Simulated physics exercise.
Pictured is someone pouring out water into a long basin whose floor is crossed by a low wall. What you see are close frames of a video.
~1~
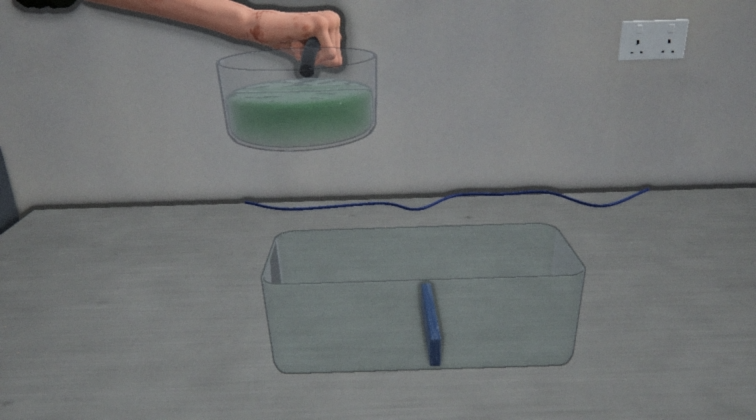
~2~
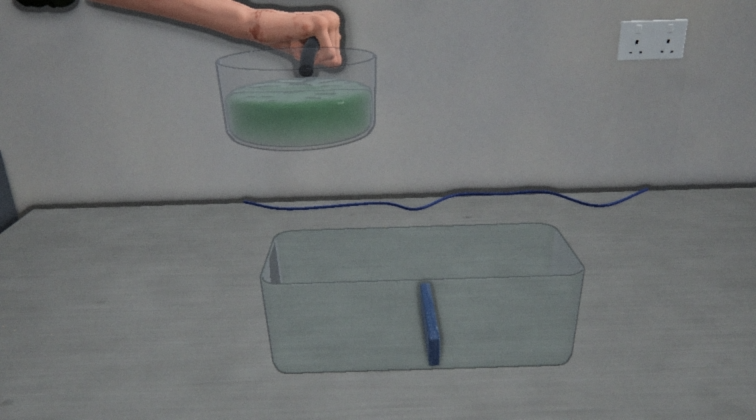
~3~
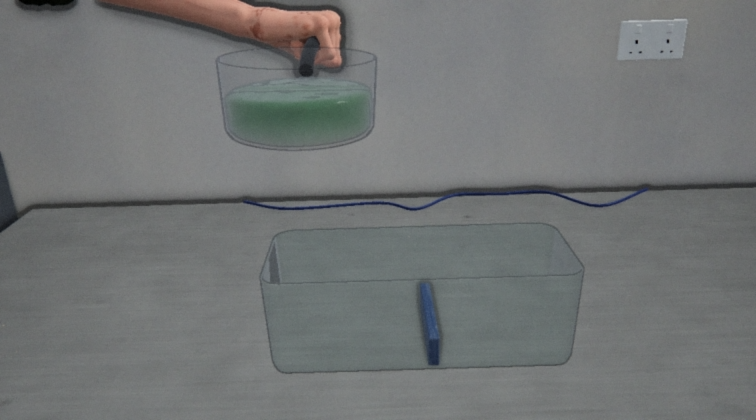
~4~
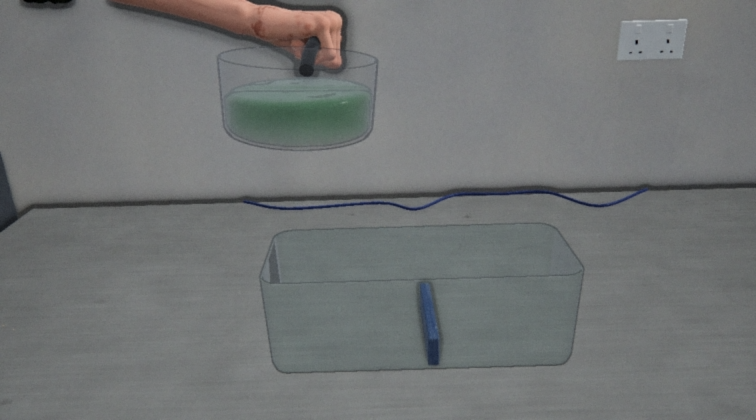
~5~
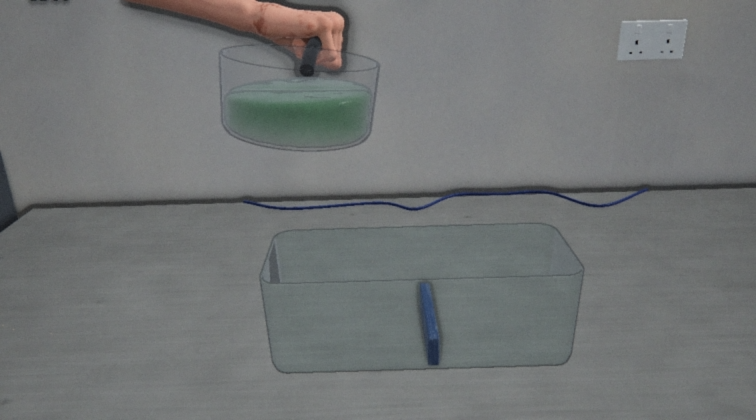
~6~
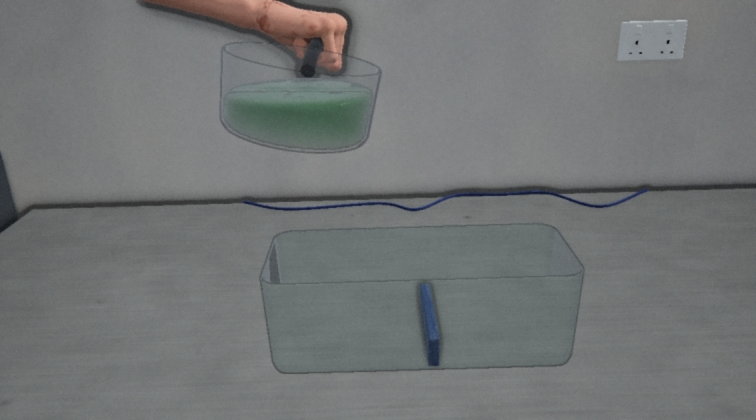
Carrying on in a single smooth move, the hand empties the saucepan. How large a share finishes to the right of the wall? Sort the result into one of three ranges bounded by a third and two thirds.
It falls in the middle range, a third to two thirds.
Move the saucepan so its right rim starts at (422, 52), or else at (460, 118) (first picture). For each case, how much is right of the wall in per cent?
Estimate, in order: 85 and 90 per cent.
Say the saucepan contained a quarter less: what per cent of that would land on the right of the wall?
45 per cent.
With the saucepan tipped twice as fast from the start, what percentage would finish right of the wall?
I'd say roughly 45 in every hundred ends up there.
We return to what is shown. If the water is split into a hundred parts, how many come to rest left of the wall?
That is roughly 45 percent of it.
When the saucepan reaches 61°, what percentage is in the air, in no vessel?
25 %.
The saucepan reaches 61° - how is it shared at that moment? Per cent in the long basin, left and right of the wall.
Left 0 per cent, right 0 per cent.
A moment on, the saucepan is tipped part way and 70 per cent is still to pour, 1 is left of the wall and 1 right of it.
Next, the saucepan is tipped on its side and 17 per cent is still to pour, 13 is left of the wall and 52 right of it.
Then the saucepan is tipped right over and 1 per cent is still to pour, 38 is left of the wall and 58 right of it.
Later the saucepan is tipped right over and 0 per cent is still to pour, 43 is left of the wall and 57 right of it.
In the end 43 per cent lies left of the wall, 57 right of it and 1 outside.
